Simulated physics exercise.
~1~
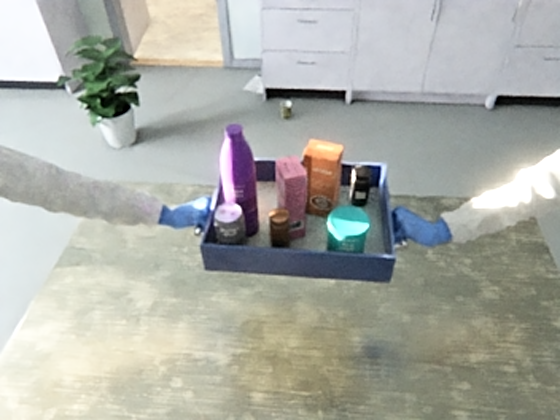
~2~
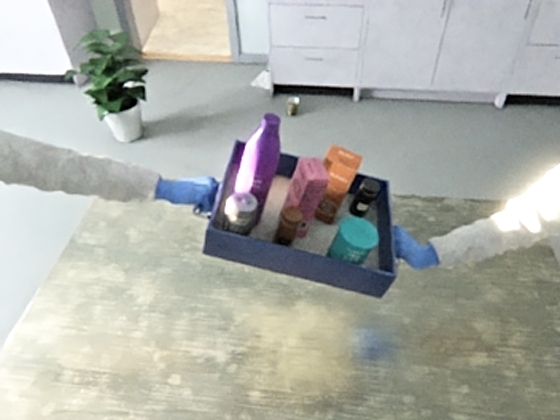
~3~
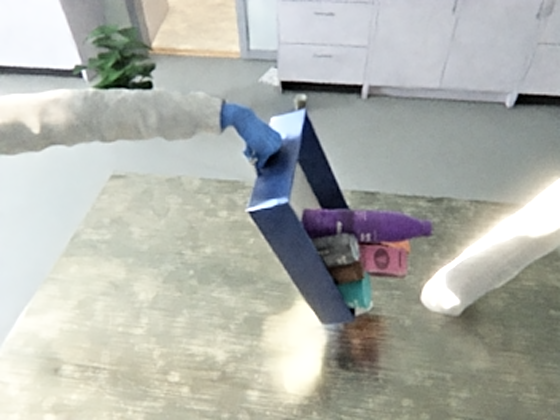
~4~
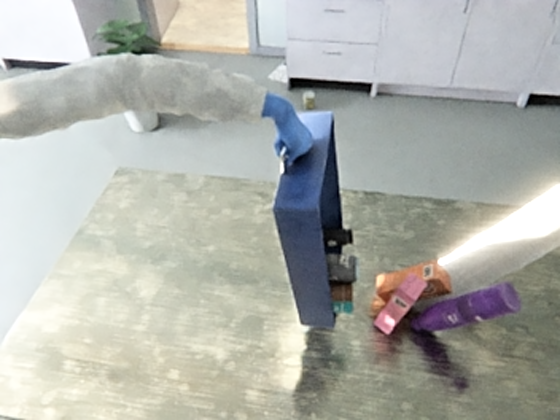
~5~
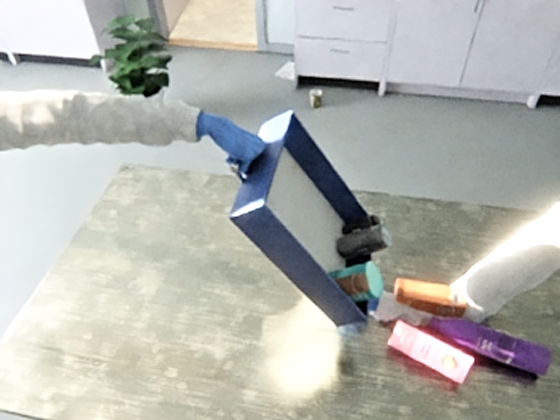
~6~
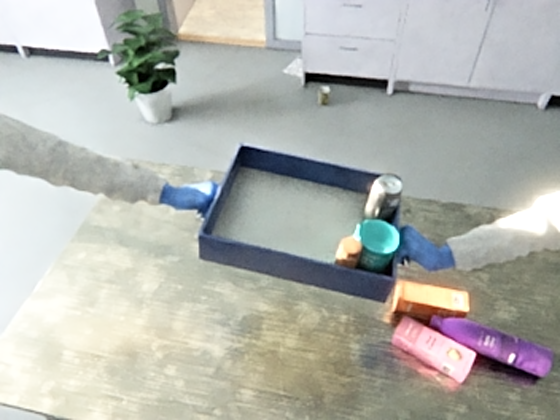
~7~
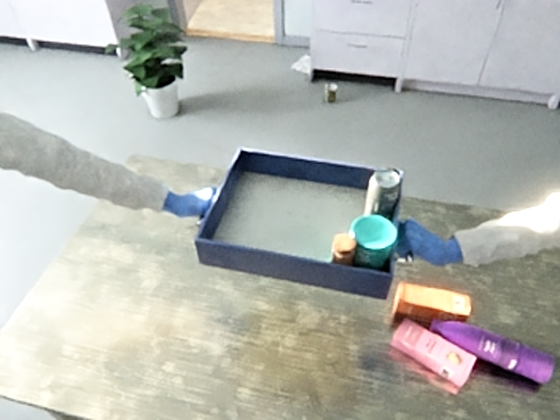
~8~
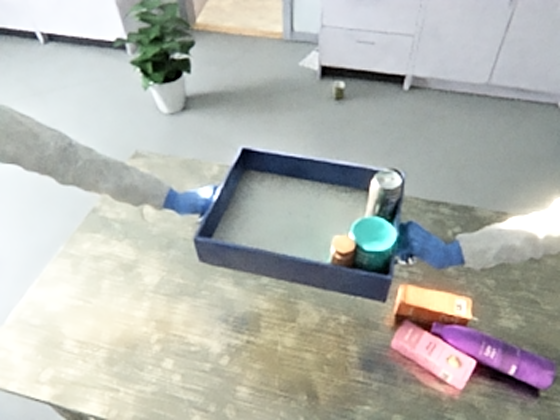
Above a worn table in a room with pale cabinets, two blue-gloved hands tipped a blue crate steeply rightward, and the purple bottle and pink and orange cartons tumbled onto the tabletop; levelled again, it still held the other containers, bunched at its right end.
